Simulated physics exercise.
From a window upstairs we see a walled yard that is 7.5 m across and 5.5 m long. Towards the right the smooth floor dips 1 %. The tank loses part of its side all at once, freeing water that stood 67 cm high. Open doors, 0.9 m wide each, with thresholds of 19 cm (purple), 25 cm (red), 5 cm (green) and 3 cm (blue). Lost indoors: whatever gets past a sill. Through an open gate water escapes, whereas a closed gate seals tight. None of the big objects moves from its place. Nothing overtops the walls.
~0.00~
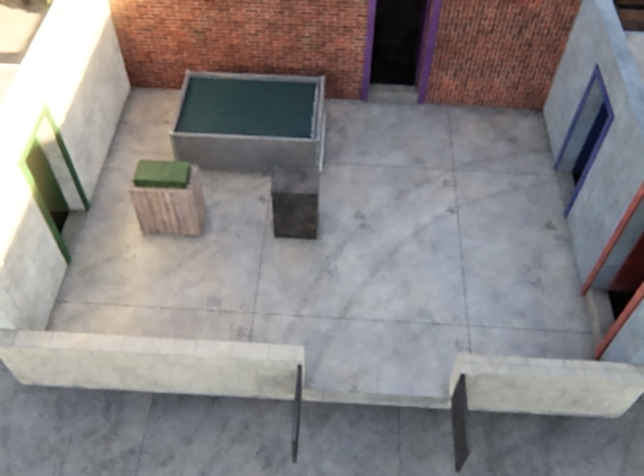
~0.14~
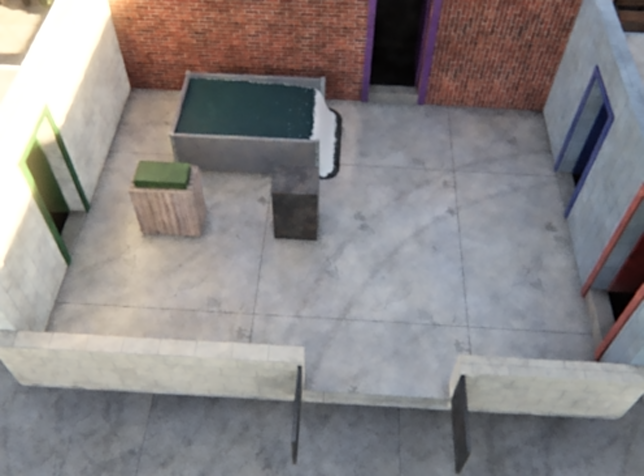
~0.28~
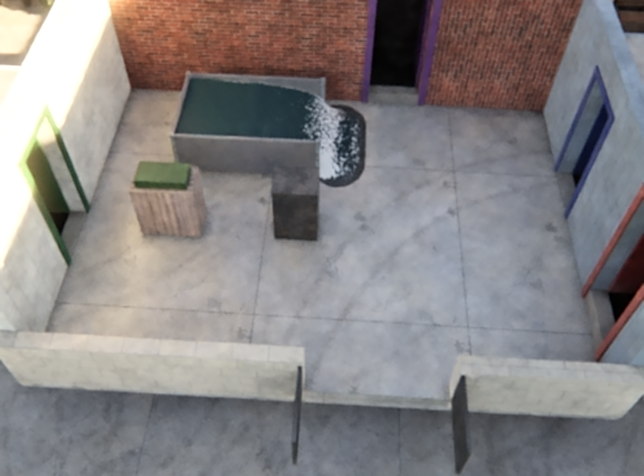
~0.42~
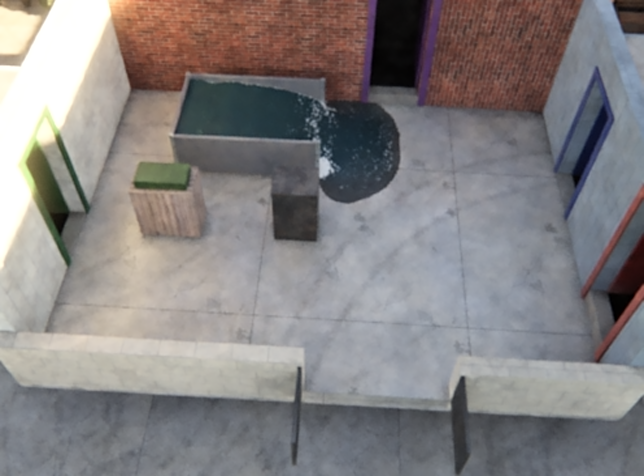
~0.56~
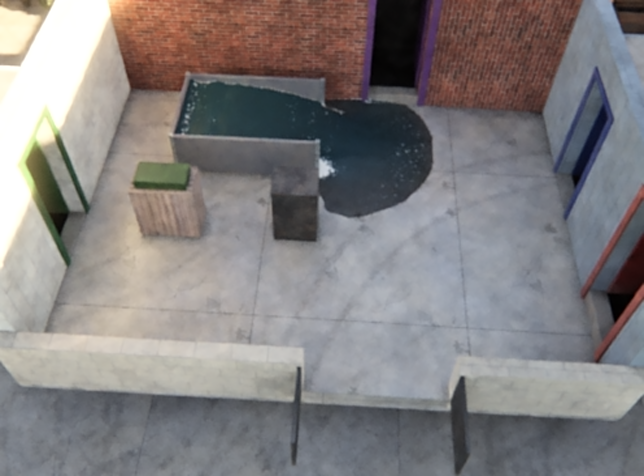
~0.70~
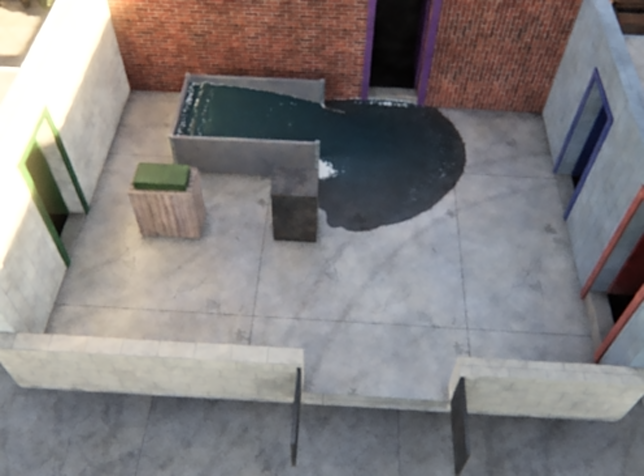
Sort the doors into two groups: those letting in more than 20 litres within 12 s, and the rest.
The purple door goes with the rest; the red door goes with the rest; the green door goes with the rest; the blue door goes in the first group.
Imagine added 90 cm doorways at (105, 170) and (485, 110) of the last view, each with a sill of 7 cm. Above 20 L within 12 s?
Door 1: Limit not reached; door 2: Limit broken.
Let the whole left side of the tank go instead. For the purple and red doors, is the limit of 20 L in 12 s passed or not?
At purple the amount is beneath the mark, while at red it is beneath the mark.
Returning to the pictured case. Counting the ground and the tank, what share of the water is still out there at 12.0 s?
Roughly 72 percent.
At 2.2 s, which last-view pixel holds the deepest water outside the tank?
Pixel (536, 122), about.
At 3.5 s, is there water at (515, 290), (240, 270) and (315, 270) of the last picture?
Well, the first is drenched, the next untouched by it, the last untouched by it.
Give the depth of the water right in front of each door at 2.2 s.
Depths: Purple door 19 cm, red door 0 cm, green door 0 cm, blue door 15 cm.
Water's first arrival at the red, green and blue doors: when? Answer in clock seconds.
Red = 2.4 s, green = 9.0 s, blue = 1.2 s.
After 1.4 s water covers 30 % of the floor and is deepest (29 cm) near (323, 153); purple door 19 cm at the sill, 0 L in, red door not reached, green door not reached, blue door 6 cm at the sill, 4 L in.
After 2.2 s water covers 40 % of the floor and is deepest (44 cm) near (536, 122); purple door 19 cm at the sill, 0 L in, red door not reached, green door not reached, blue door 15 cm at the sill, 74 L in.
After 3.5 s water covers 45 % of the floor and is deepest (28 cm) near (537, 129); purple door 11 cm at the sill, 0 L in, red door 13 cm at the sill, 0 L in, green door not reached, blue door 14 cm at the sill, 205 L in.
After 7.0 s water covers 70 % of the floor and is deepest (16 cm) near (590, 380); purple door 7 cm at the sill, 1 L in, red door 15 cm at the sill, 0 L in, green door not reached, blue door 9 cm at the sill, 318 L in.
After 12.0 s water covers 95 % of the floor and is deepest (8 cm) near (143, 365); purple door 4 cm at the sill, 1 L in, red door 7 cm at the sill, 0 L in, green door 4 cm at the sill, 1 L in, blue door 8 cm at the sill, 394 L in.
